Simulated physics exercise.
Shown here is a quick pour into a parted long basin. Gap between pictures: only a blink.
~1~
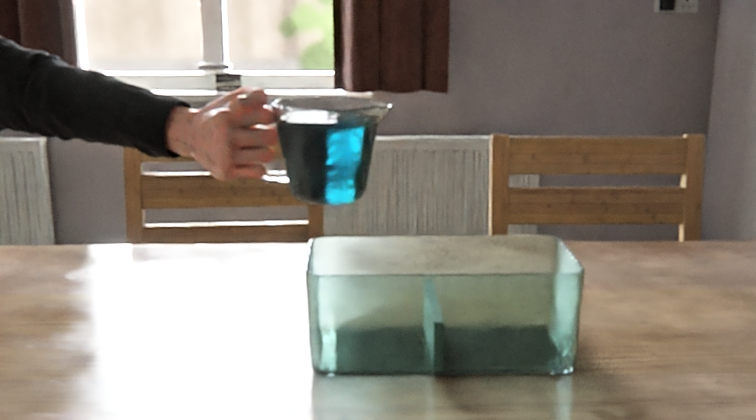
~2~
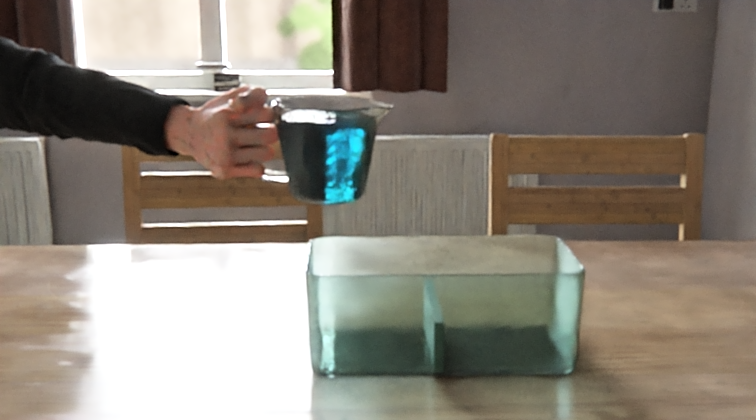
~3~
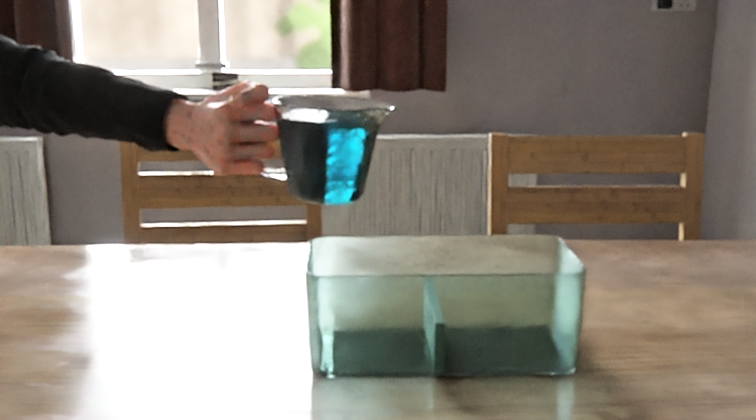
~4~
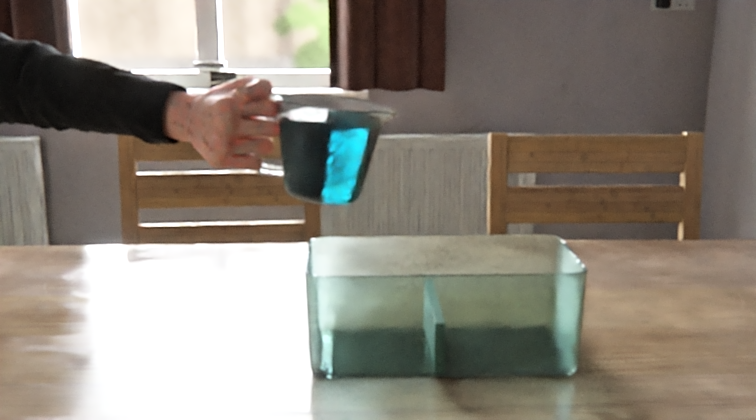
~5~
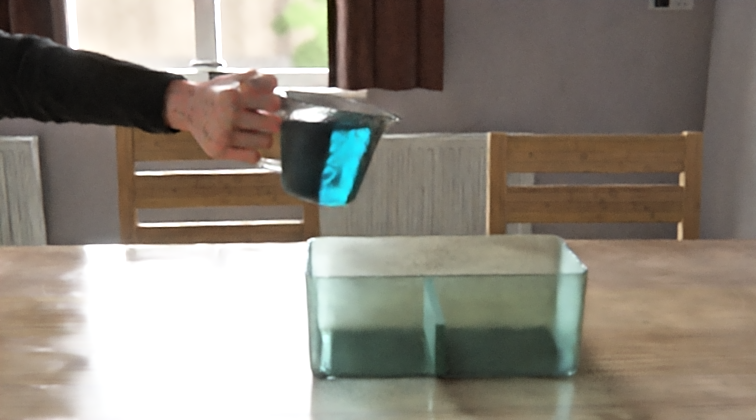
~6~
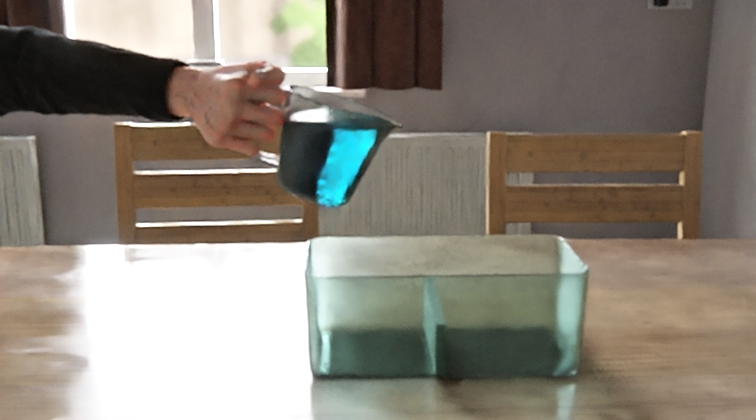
A hand in a dark sleeve, reaching in from the left, holds a glass jug of bright blue liquid above a wooden table in a room seen from the side at about table height. Below the jug sits a long, pale green, see-through basin with a divider, with wooden chairs, a radiator and a brown-curtained window behind. The jug starts upright, then tilts gradually to the right, while the view stays almost still.
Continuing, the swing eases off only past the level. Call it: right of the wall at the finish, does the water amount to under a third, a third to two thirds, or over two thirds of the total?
A third to two thirds of the total.
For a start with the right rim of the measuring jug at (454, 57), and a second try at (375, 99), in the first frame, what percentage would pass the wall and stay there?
In order, roughly 95 percent and 25 percent.
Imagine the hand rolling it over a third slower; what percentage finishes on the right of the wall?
Somewhere near 60 percent.
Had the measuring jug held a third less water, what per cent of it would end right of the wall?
Result: Around 25 per cent.
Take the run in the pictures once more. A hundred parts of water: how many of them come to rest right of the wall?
Around 45 %.
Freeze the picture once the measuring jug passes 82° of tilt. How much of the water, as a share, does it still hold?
Around 55 percent remains.
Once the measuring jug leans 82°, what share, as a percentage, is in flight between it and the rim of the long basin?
Near 25 in a hundred.
A moment on, the measuring jug is tipped on its side and 53 per cent is still to pour, 1 is left of the wall and 22 right of it.
Next, the measuring jug is tipped right over and 3 per cent is still to pour, 45 is left of the wall and 47 right of it.
Then the measuring jug is tipped right over and 0 per cent is still to pour, 51 is left of the wall and 47 right of it.
Later the measuring jug is tipped right over and 0 per cent is still to pour, 51 is left of the wall and 47 right of it.
In the end 51 per cent lies left of the wall, 47 right of it and 1 outside.
